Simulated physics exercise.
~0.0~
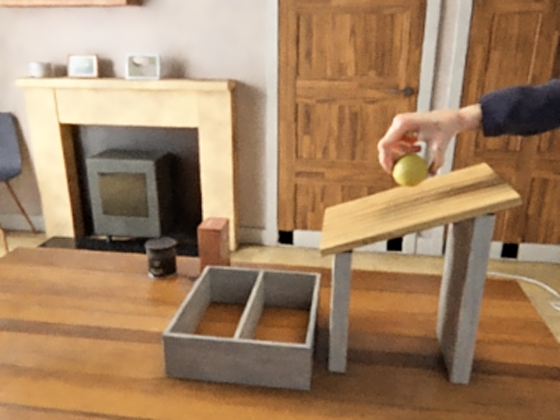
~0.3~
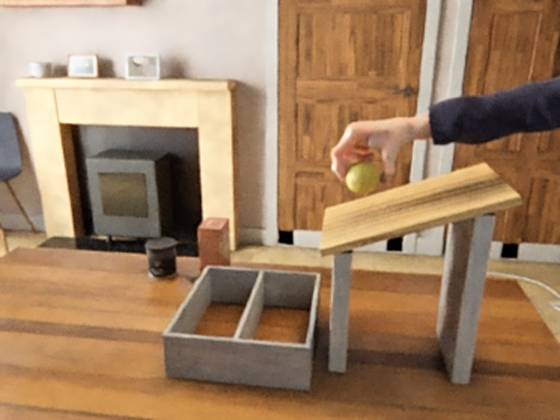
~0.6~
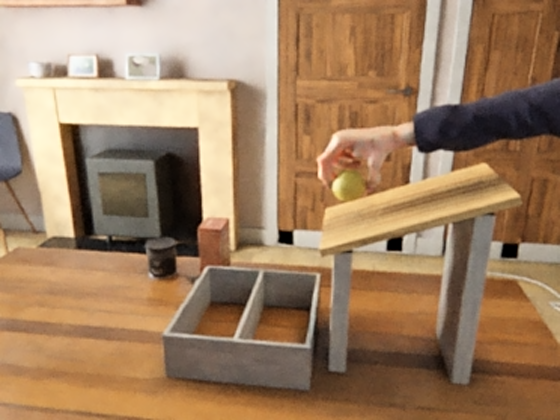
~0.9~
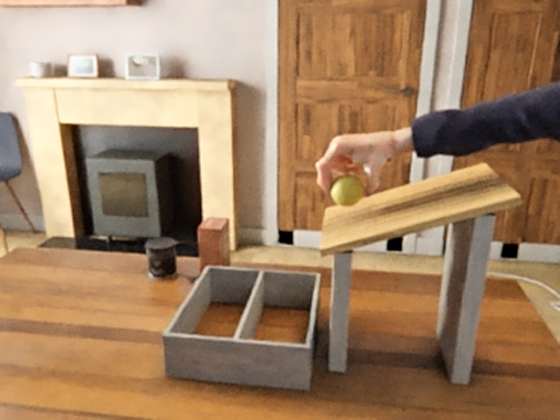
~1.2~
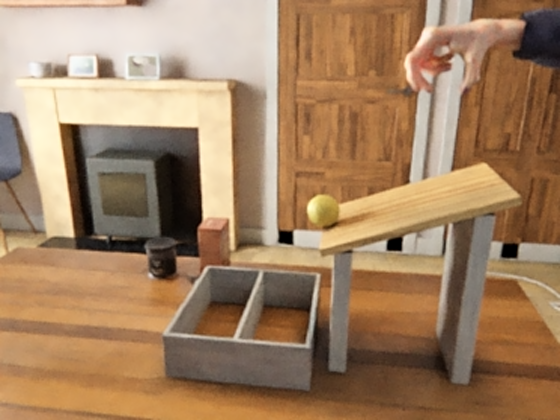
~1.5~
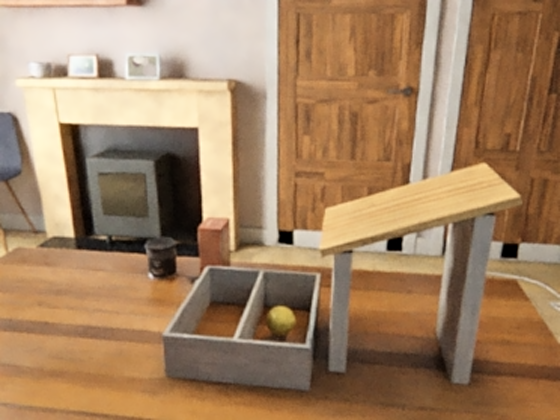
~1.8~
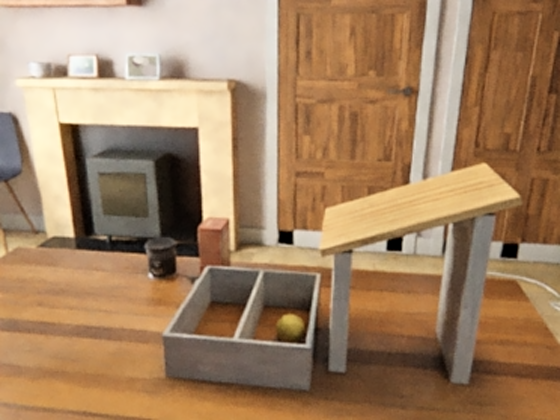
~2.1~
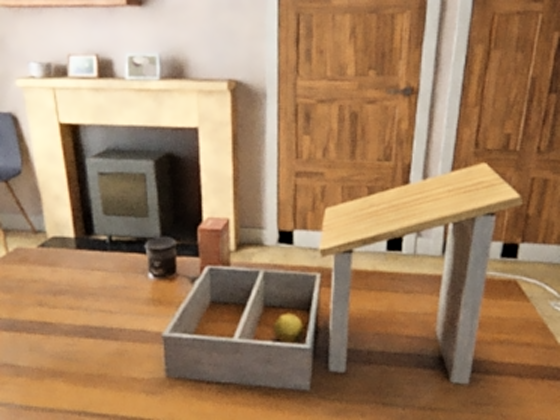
A hand in a dark sleeve reaches in from the right, holding a yellow lemon over a slanted wooden board on a striped wooden table, seen from a still, slightly raised viewpoint. To the left of the board sits a grey tray with two bays, with a black tin and an orange carton behind it, and a fireplace and wooden doors beyond. The hand carries the lemon left and lowers it near the board's low end. The fingers let go and draw back. The lemon drops off the edge into the nearer, right-hand bay, shifts slightly and rests there.
